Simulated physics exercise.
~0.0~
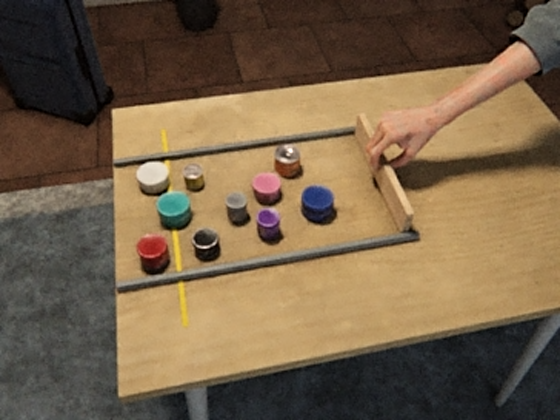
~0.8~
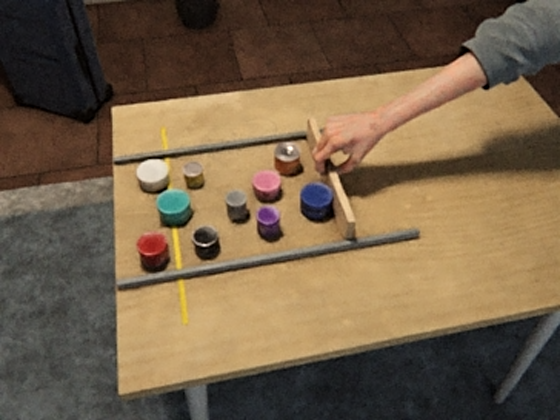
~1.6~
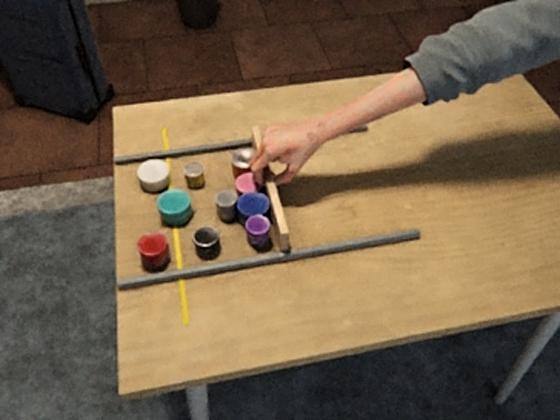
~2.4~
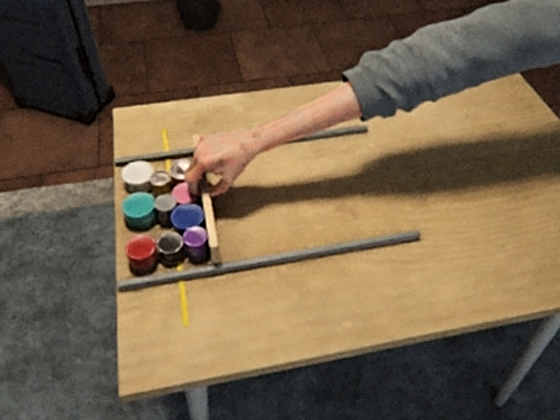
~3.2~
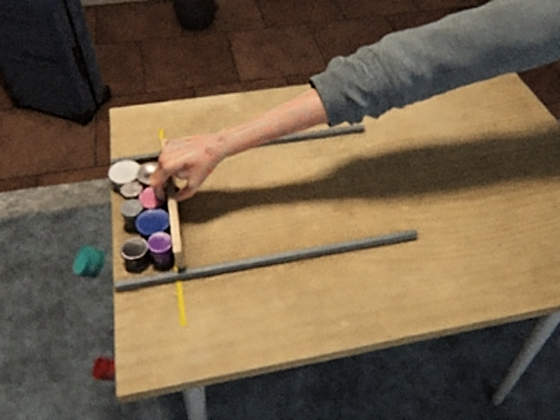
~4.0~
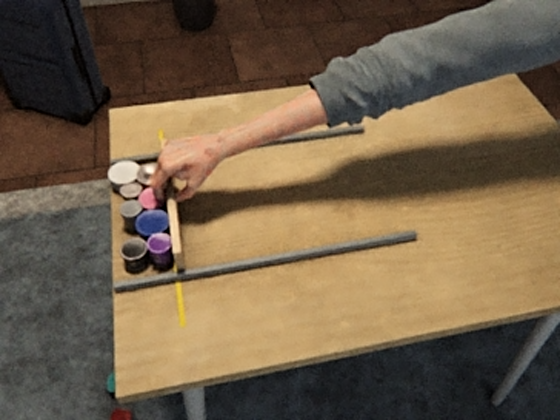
On a wooden table, a hand swept a board leftward between two rails, gathering small colourful pots and pushing them along until it stopped at the yellow tape, while the turquoise and red ones dropped off the left edge to the floor.
